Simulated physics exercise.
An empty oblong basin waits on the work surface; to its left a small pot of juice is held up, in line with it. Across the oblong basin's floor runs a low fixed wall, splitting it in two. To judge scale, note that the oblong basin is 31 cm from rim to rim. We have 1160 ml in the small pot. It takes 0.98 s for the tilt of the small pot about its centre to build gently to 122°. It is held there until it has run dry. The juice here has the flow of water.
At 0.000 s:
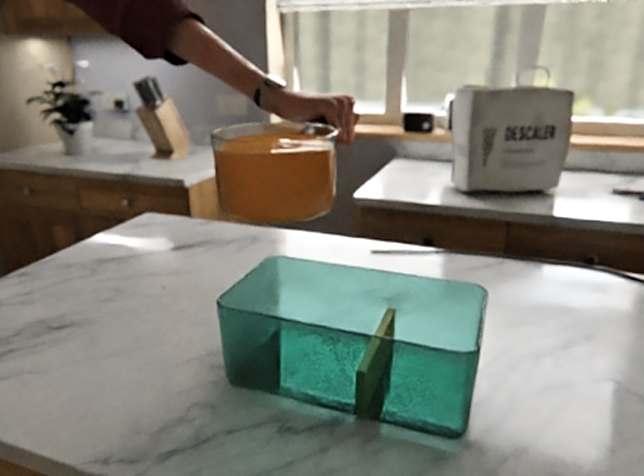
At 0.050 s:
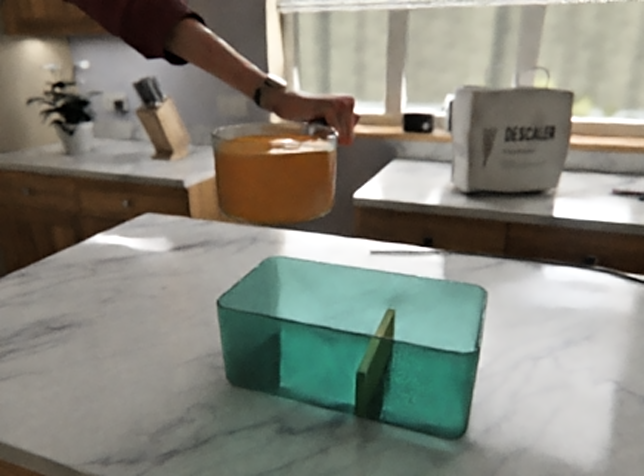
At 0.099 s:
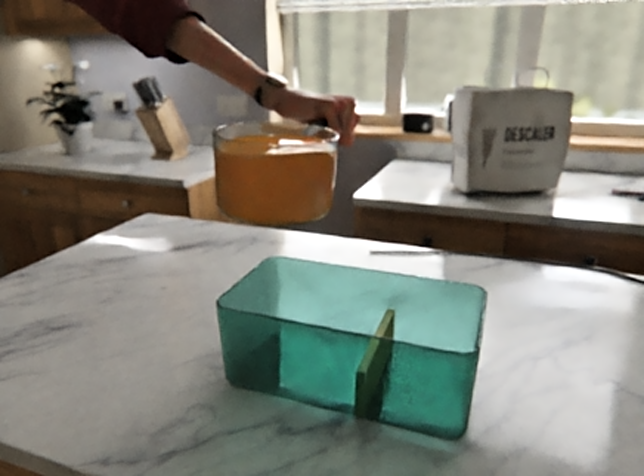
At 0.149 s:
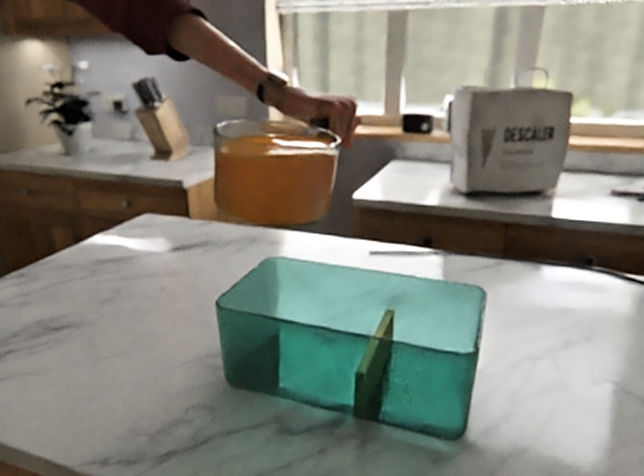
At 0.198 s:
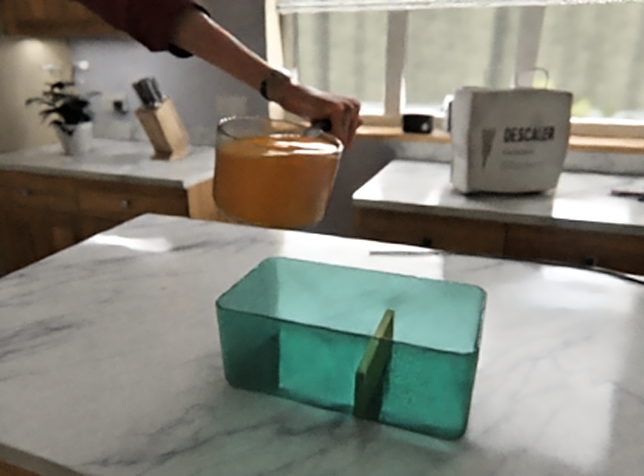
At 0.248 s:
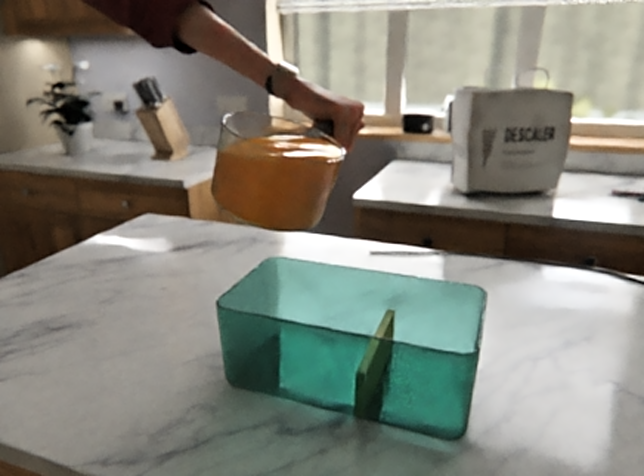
A hand holding a glass pot of orange juice above an empty green divided basin, slowly tilting it slightly to the right.
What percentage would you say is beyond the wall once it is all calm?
I would put it at about 52 per cent.
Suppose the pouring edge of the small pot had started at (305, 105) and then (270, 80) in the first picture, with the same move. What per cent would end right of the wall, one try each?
I'd say 30 percent on the first go, 5 percent on the next.
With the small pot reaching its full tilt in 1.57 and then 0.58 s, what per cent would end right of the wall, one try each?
Result: 65 per cent, then 30 per cent.
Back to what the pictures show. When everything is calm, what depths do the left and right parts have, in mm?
Left part: About 20 mm; right part: About 34 mm.
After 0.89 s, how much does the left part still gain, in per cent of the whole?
About 12 percent.
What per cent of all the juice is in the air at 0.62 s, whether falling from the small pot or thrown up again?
Roughly 34 %.
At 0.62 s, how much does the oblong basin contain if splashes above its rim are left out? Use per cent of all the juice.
Near 18 in a hundred.
After 0.62 s the tilt is 85° and 47 per cent is still to pour, 2 is left of the wall and 16 right of it.
After 0.89 s the tilt is 119° and 5 per cent is still to pour, 33 is left of the wall and 54 right of it.
After 1.17 s the tilt is 122° and 0 per cent is still to pour, 46 is left of the wall and 52 right of it.
After 1.48 s the tilt is 122° and 0 per cent is still to pour, 46 is left of the wall and 52 right of it.
In the end 46 per cent lies left of the wall, 52 right of it and 2 outside.
